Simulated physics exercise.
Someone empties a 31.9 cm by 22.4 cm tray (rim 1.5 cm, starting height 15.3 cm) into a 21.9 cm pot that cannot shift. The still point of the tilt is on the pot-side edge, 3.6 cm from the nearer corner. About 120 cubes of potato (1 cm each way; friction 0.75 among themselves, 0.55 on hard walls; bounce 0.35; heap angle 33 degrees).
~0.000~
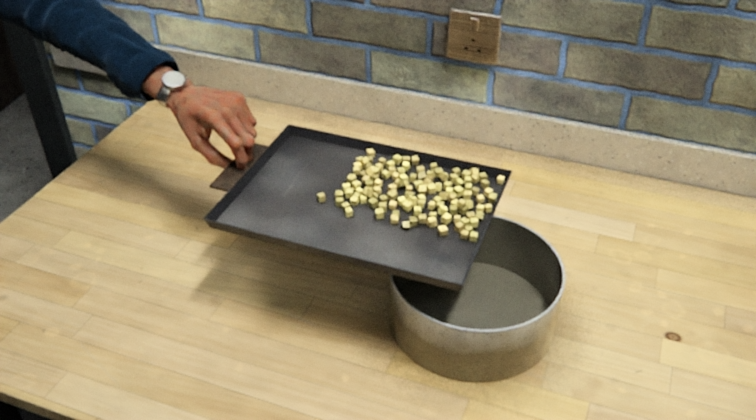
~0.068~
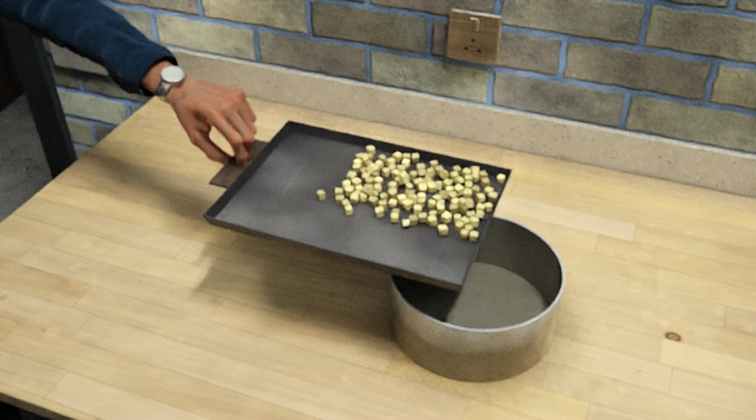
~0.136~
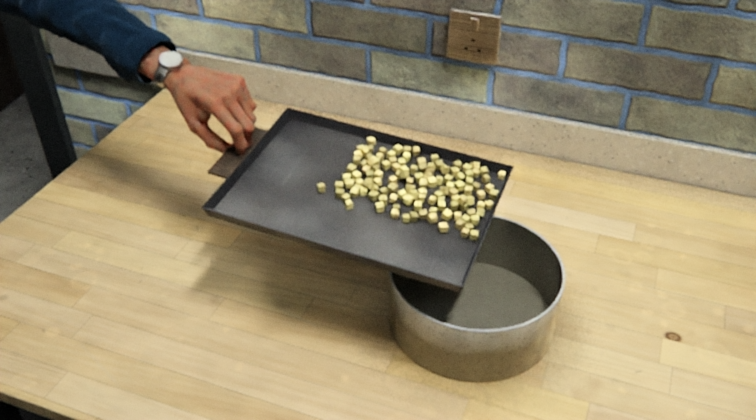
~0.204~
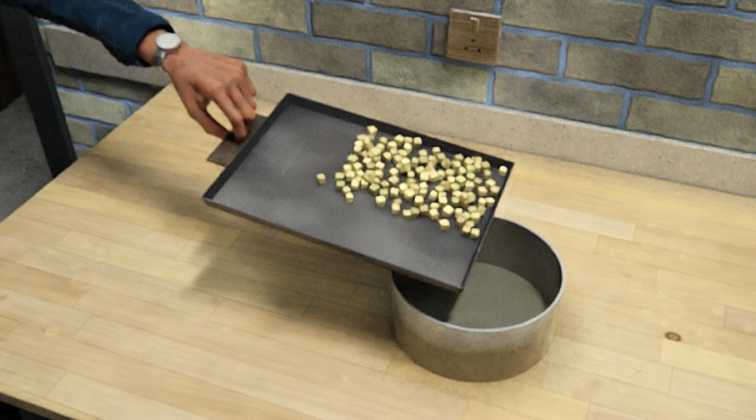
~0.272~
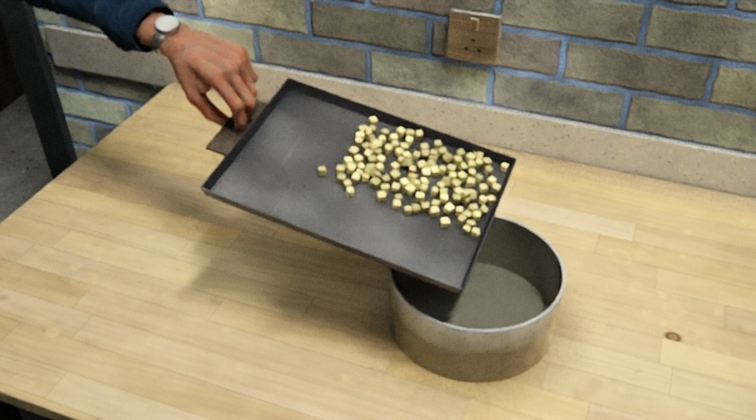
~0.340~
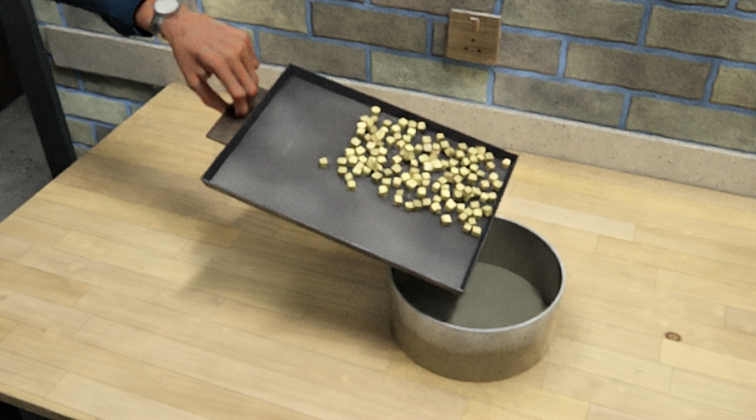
The clip opens on a dark tray of small pale yellow cubes, its right edge over a round metal pot on a wooden worktop. A hand wearing a watch raises the left side, slowly at first, steepening the tray's slope toward the pot while the cubes stay clustered on its right half.
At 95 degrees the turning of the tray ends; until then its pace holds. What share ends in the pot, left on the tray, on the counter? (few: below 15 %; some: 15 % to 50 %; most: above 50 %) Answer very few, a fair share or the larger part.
In the pot: A fair share; left on the tray: Very few; on the counter: The larger part.
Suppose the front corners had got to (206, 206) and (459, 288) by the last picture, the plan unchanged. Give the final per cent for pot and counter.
Pot 5, counter 95.
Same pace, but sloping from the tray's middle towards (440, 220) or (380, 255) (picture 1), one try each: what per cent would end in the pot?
About 80 and 10 per cent.
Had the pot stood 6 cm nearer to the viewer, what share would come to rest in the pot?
It would be near 95 per cent.
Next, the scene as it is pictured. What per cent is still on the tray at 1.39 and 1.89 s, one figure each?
In turn: 60, 0.
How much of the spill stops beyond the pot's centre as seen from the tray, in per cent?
Some 80 per cent.
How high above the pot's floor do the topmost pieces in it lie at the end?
About 1.5 cm.
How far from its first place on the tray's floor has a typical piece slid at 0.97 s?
About 11 cm.
After 0.97 s, tilt 54 degrees; the tray holds 95 %, the pot 0 %.
Then, at 1.39 s, tilt 78 degrees; the tray holds 60 %, the pot 5 %.
Then, at 1.89 s, tilt 95 degrees; the tray holds 0 %, the pot 35 %.
In the end, at 2.8 s, pot 35 %, tray 0 %, counter 65 %.
